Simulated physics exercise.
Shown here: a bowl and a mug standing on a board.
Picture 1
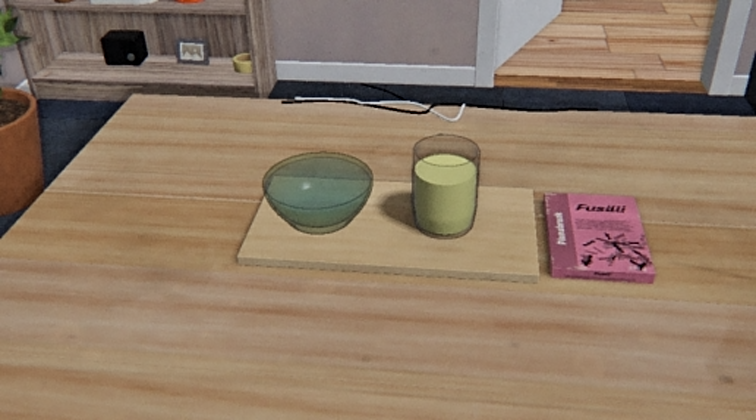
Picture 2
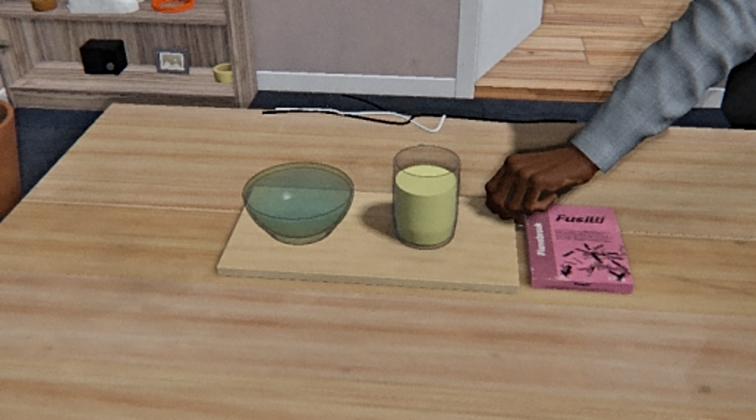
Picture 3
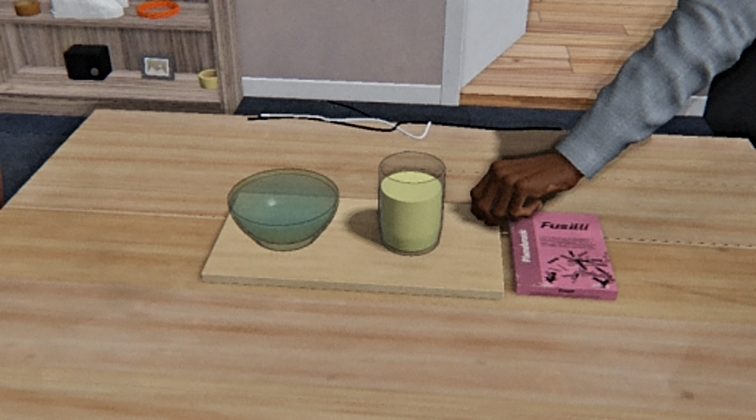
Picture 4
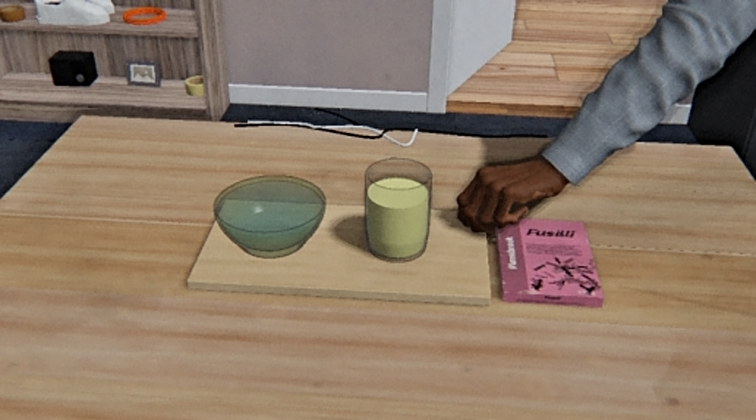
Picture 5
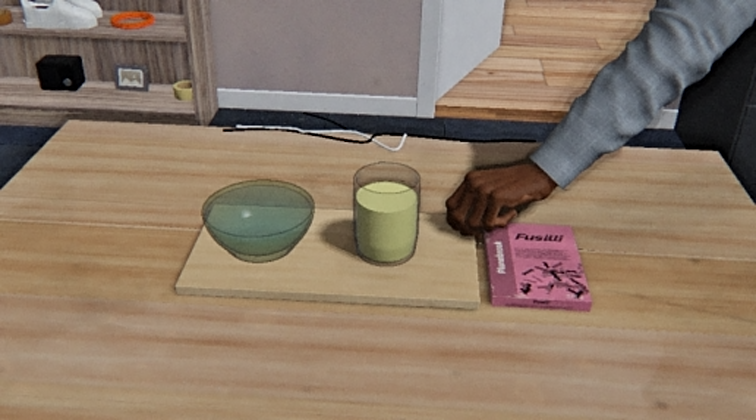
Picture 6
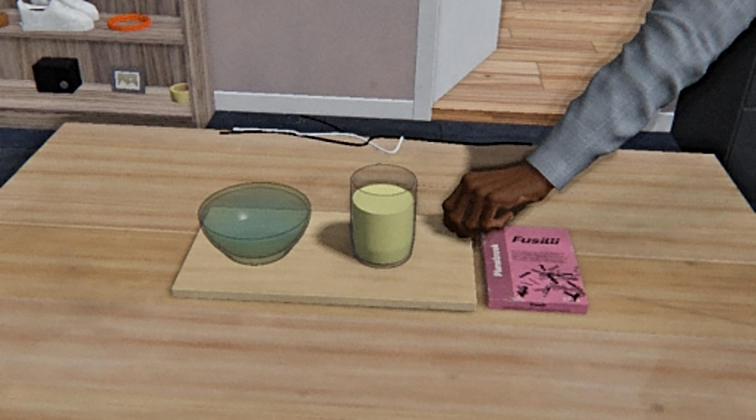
A hand reaches in and grips the board's right end, raising it very slightly.
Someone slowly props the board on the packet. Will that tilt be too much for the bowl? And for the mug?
On the left the bowl: No, it holds. On the right the mug: No, it holds.
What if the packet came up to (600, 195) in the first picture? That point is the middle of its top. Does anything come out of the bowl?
Result: It drips over.
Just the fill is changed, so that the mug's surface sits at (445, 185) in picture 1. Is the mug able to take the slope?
I'd bet it comes through fine.
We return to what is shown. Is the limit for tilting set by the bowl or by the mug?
That's the one on the left.
Next, the board slopes by about 2°; bowl, its rim is dry; mug, its rim is dry.
After that, the board slopes by about 4°; bowl, its rim is dry; mug, its rim is dry.
Finally, the board slopes by about 3°, resting on the packet; bowl, its rim is dry; mug, its rim is dry.
